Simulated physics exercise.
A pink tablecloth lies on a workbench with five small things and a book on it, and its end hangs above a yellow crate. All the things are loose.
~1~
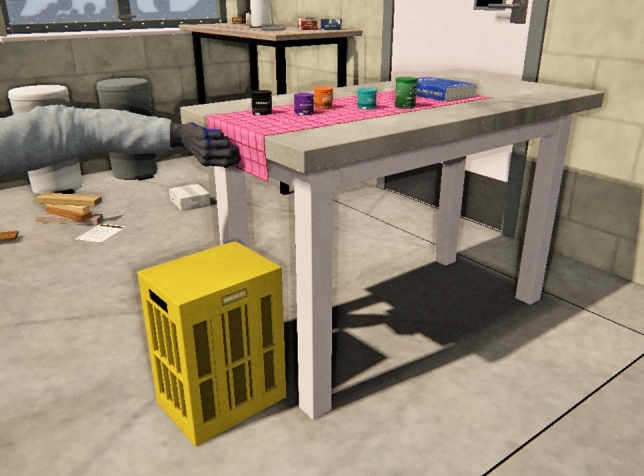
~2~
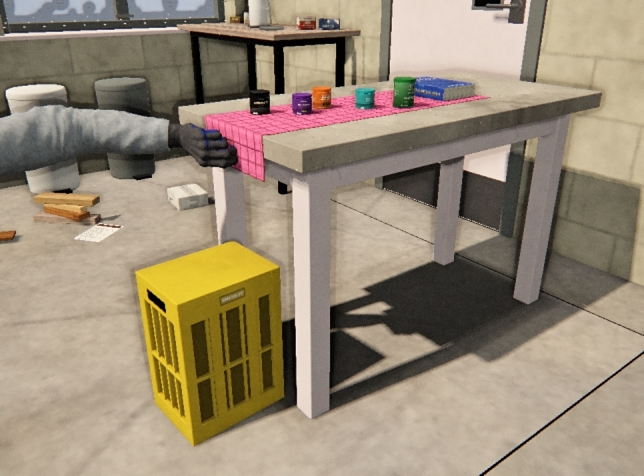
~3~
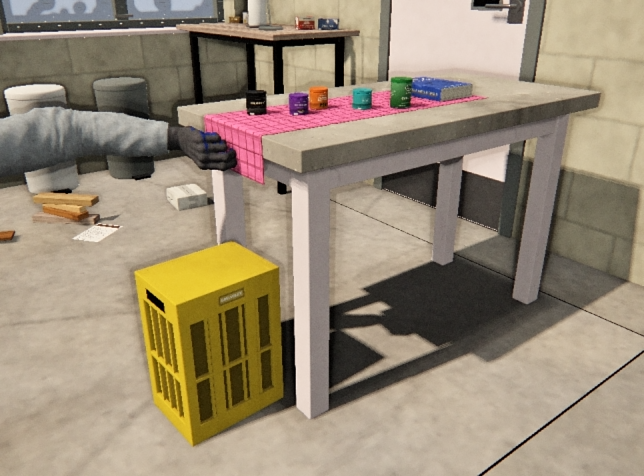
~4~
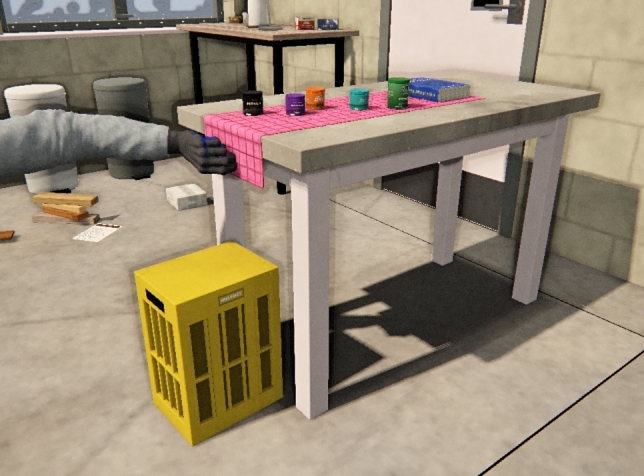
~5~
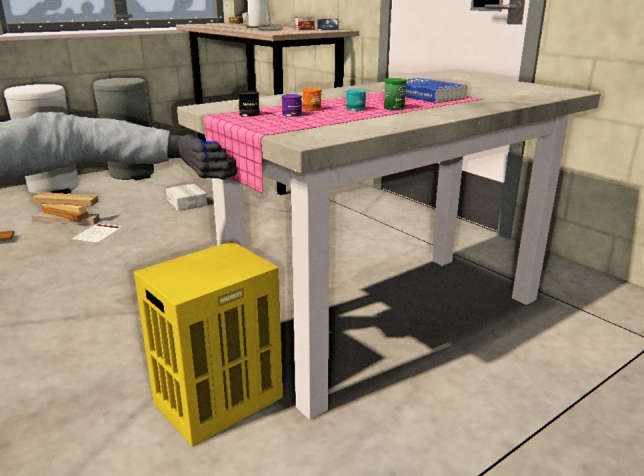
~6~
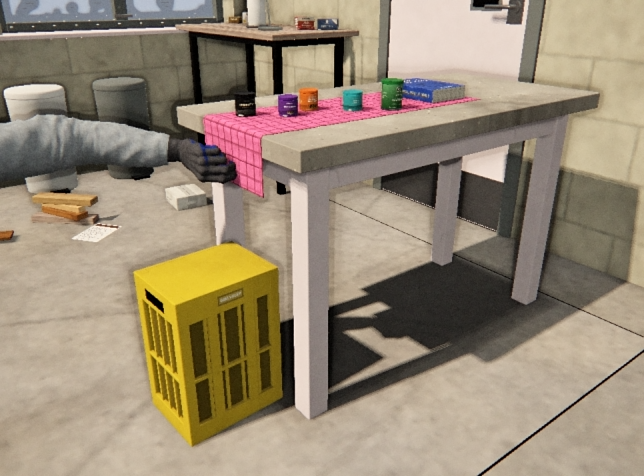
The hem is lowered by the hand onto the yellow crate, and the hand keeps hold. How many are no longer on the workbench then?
Lost over the edge: Two.
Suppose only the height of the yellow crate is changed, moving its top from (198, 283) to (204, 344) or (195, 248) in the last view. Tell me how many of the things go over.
Counts: 4, 1.
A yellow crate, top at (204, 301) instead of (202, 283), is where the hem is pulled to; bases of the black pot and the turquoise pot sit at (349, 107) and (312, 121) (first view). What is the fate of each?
The black pot remains up, the turquoise pot falls.
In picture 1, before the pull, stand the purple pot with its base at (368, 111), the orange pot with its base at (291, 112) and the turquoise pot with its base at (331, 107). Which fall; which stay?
Purple pot stays, orange pot gone, turquoise pot stays.
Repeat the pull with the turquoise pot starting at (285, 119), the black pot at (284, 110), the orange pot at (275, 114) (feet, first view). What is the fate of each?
Of these three, the turquoise pot takes a tumble, the black pot takes a tumble, the orange pot takes a tumble.
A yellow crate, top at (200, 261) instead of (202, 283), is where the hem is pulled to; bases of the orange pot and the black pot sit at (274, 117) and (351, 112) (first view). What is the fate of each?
The orange pot comes down, the black pot survives.
A little later, hem near (234, 211); all still up.
Next, hem near (235, 233); black pot gone.
Later still, hem on the crate; black pot and purple pot gone.
When it is over, hem on the crate; black pot and purple pot gone. The count of fallen things is two.
